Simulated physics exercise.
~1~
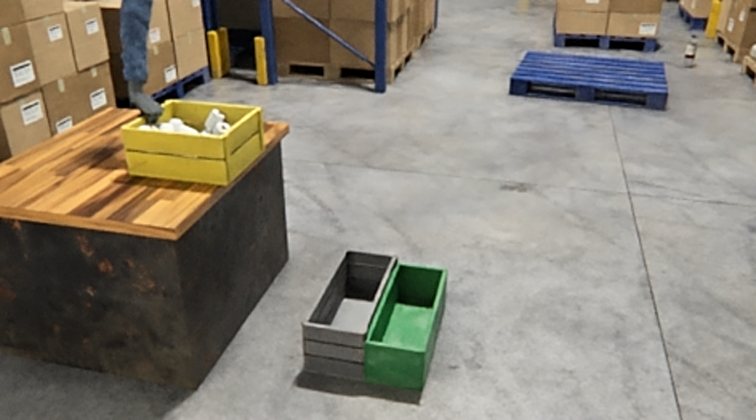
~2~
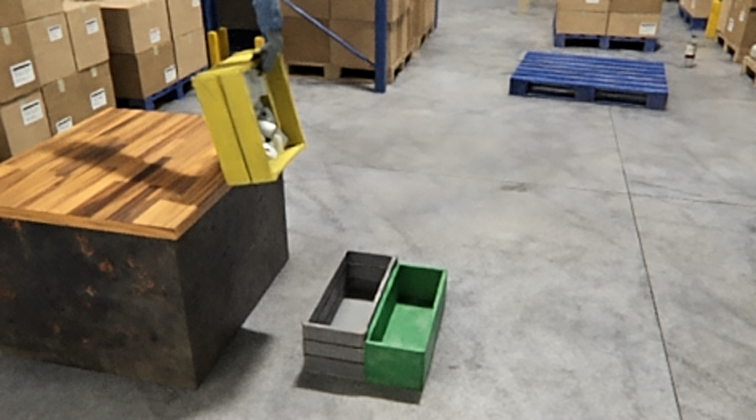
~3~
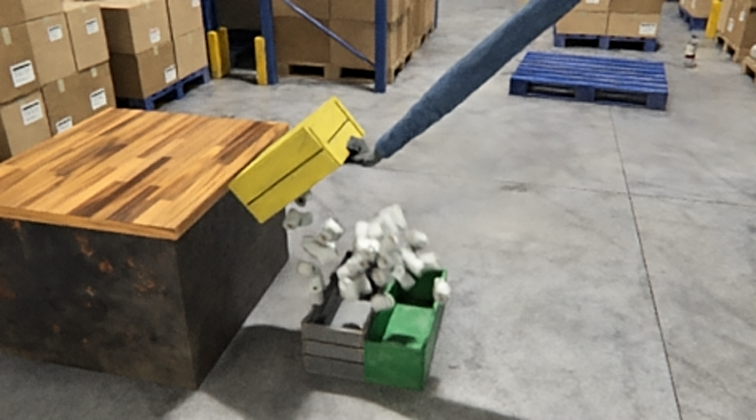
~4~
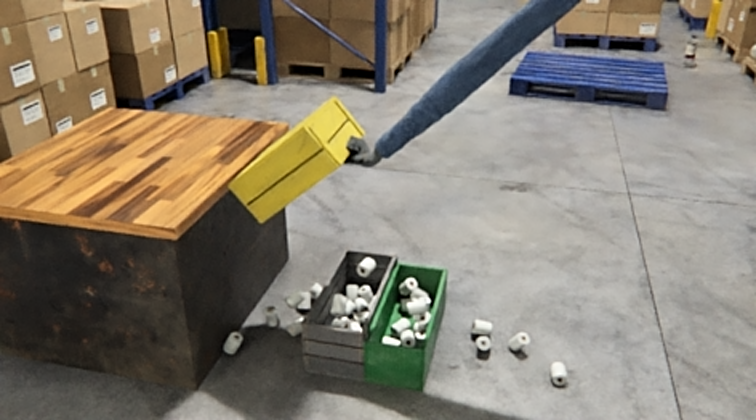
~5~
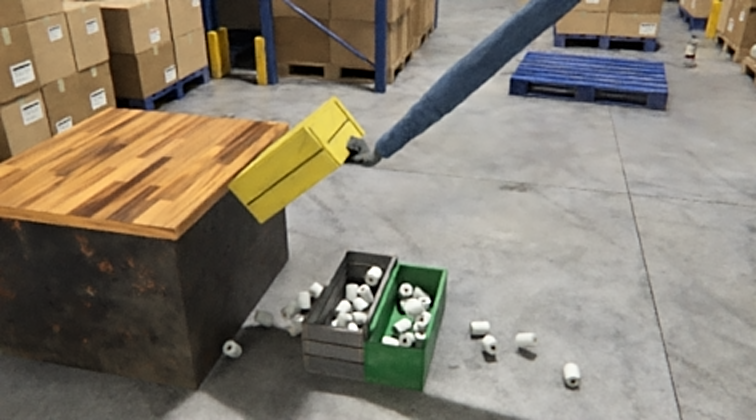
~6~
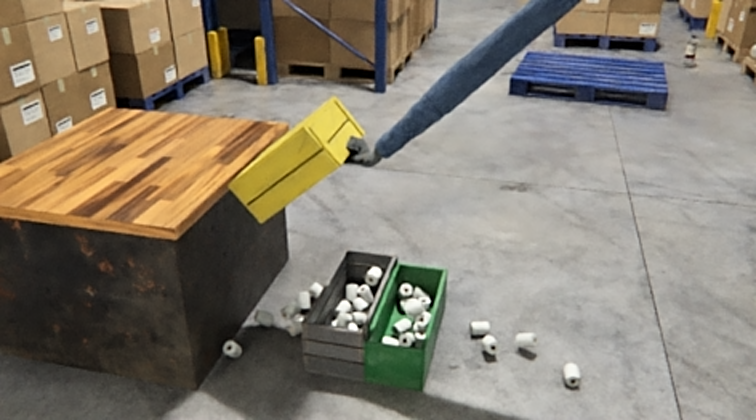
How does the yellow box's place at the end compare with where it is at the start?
At the start the yellow box sits upright on top of the bench near its right edge. By the end it is farther to the right, held tipped over just past that edge.
